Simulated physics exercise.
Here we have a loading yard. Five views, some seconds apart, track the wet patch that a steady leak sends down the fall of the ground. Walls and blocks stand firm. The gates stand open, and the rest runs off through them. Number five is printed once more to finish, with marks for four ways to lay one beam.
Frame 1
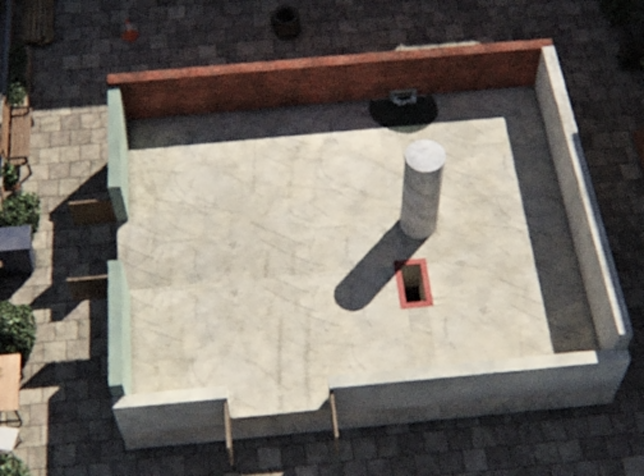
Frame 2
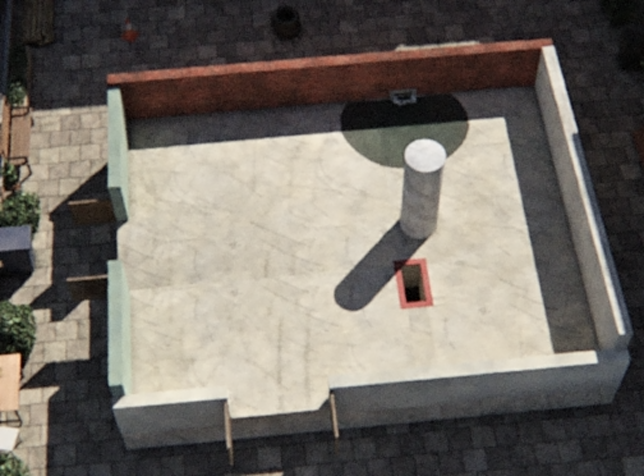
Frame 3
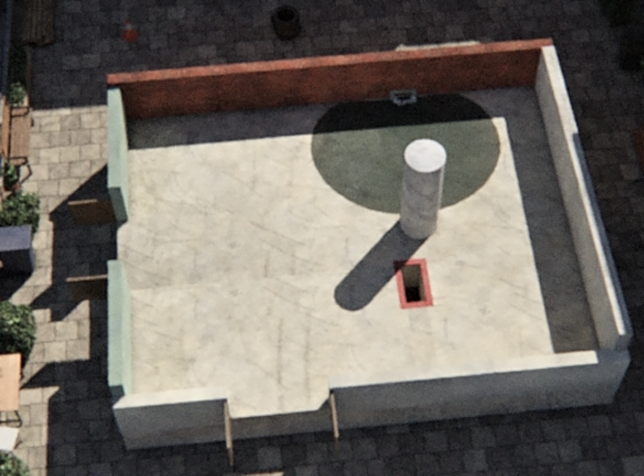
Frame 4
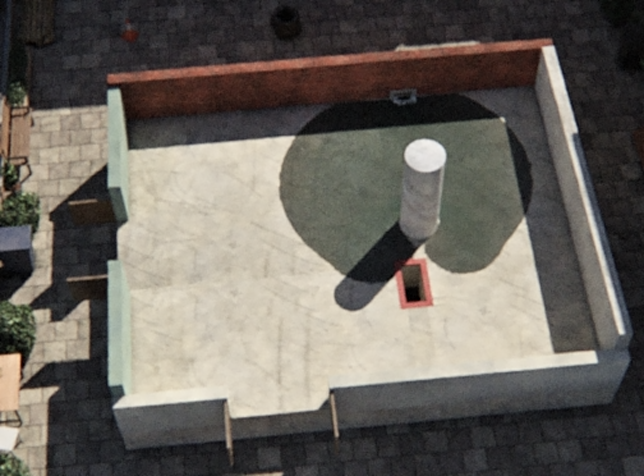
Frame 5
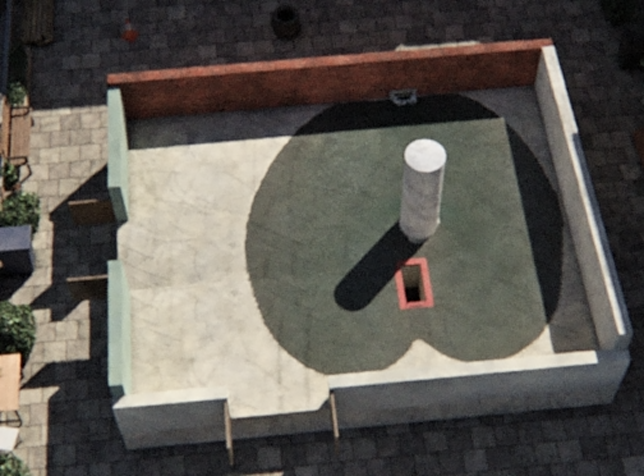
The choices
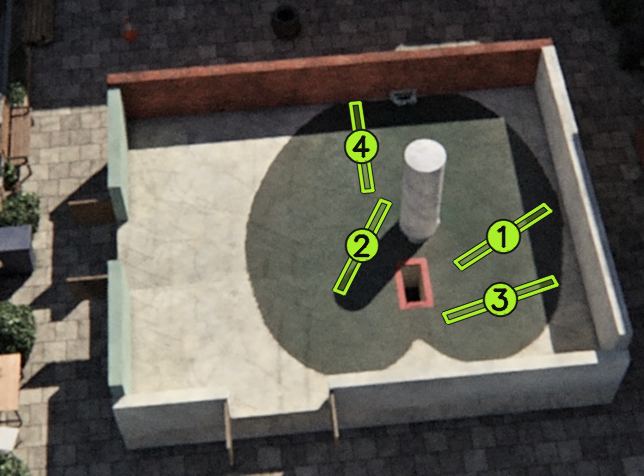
Loading yard with pale floor, a dark green patch spreading from the far brick wall, around the pillar and the red-edged opening.
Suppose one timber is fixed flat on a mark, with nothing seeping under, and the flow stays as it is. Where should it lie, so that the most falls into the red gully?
1 beats the others.
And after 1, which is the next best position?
The answer is 3.
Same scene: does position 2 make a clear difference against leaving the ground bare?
No.
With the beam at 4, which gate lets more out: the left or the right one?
The right gate.
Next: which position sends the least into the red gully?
It is 2.
On the marked copy, 1 from (458, 265) to (547, 207); 2 from (339, 291) to (385, 201); 3 from (445, 318) to (554, 280); 4 from (368, 191) to (355, 103).
For position 1, about 32 % of the stream goes into the red gully, about 59 % out by the gates.
For position 2, about 9 % of the stream goes into the red gully, about 83 % out by the gates.
For position 3, about 22 % of the stream goes into the red gully, about 68 % out by the gates.
For position 4, about 13 % of the stream goes into the red gully, about 76 % out by the gates.
